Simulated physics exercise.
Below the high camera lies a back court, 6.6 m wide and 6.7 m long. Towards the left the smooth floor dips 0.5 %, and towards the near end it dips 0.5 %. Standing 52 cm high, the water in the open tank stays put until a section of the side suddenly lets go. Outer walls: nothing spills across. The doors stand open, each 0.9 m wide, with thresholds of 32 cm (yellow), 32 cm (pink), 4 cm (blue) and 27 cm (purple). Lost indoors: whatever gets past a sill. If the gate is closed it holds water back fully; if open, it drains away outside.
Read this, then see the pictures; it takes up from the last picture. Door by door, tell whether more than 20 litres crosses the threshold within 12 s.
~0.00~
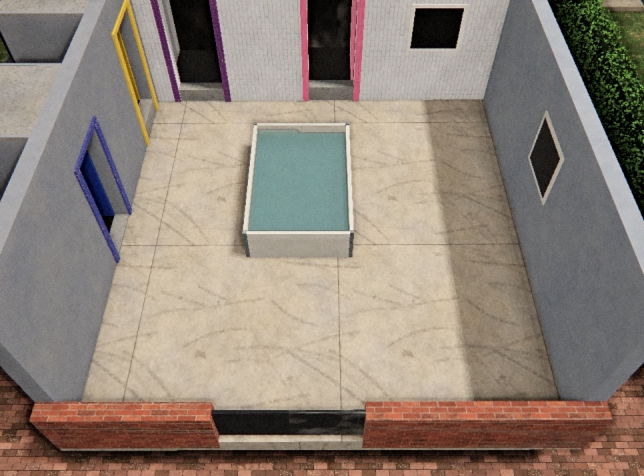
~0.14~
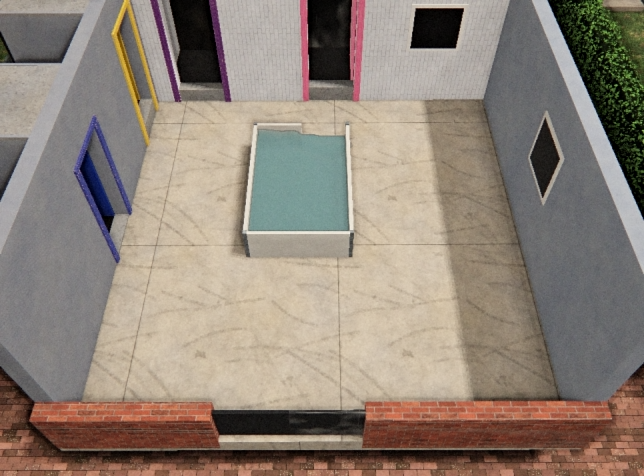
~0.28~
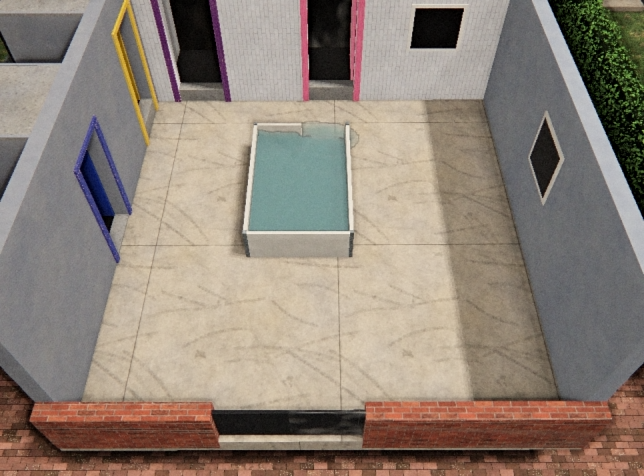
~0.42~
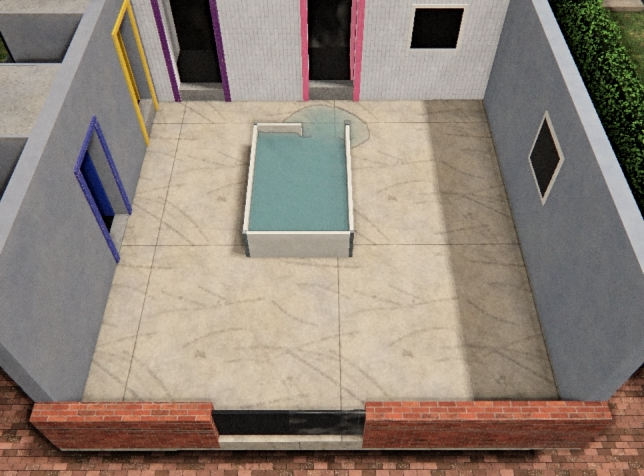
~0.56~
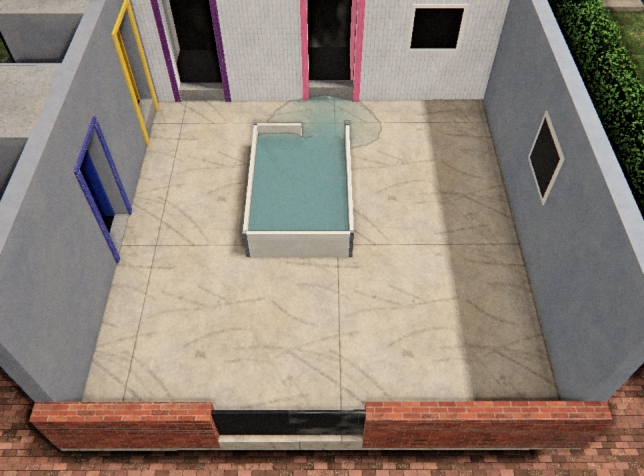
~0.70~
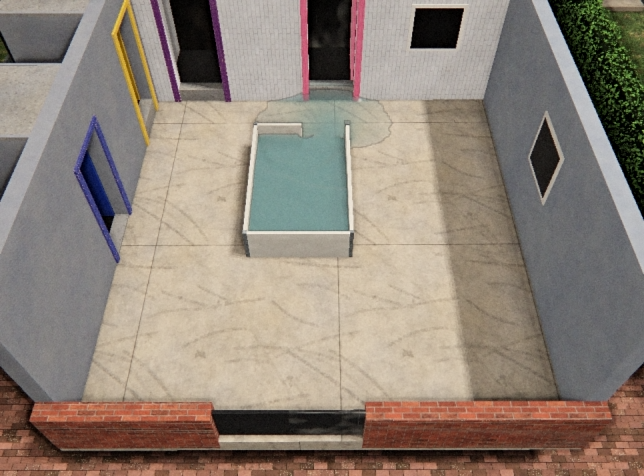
Yellow door - no, pink door - no, blue door - no, purple door - no.
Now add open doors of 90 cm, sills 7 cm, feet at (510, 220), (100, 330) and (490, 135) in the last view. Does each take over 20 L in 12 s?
Well, the first is on the low side, the second is on the low side, and the third is on the high side.
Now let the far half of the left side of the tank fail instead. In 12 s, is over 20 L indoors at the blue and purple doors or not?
Lab note: Vs limit, blue door limit exceeded; purple door inside limit.
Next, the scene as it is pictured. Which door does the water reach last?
Lab note: Last arrival at the blue door.
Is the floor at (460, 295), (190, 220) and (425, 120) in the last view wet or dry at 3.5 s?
First spot bone dry, second bone dry, third soaked.
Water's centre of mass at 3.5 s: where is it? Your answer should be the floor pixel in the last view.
Around (317, 163) in the last picture.
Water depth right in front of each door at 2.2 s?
Door by door, in cm: Yellow reads 5, pink reads 31, blue reads 0, purple reads 5.
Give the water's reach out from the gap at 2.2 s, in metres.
That comes to near 3.6 m out.
After 1.4 s water covers 10 % of the floor and is deepest (32 cm) near (328, 107); yellow door not reached, pink door 31 cm at the sill, 1 L in, blue door not reached, purple door not reached.
After 2.2 s water covers 20 % of the floor and is deepest (32 cm) near (328, 101); yellow door 5 cm at the sill, 0 L in, pink door 31 cm at the sill, 2 L in, blue door not reached, purple door 5 cm at the sill, 0 L in.
After 3.5 s water covers 30 % of the floor and is deepest (22 cm) near (328, 101); yellow door 16 cm at the sill, 0 L in, pink door 22 cm at the sill, 2 L in, blue door not reached, purple door 5 cm at the sill, 0 L in.
After 7.0 s water covers 85 % of the floor and is deepest (13 cm) near (328, 101); yellow door 10 cm at the sill, 0 L in, pink door 12 cm at the sill, 2 L in, blue door 4 cm at the sill, 0 L in, purple door 6 cm at the sill, 0 L in.
After 12.0 s water covers 95 % of the floor and is deepest (10 cm) near (77, 424); yellow door 6 cm at the sill, 0 L in, pink door 7 cm at the sill, 2 L in, blue door 3 cm at the sill, 0 L in, purple door 3 cm at the sill, 0 L in.
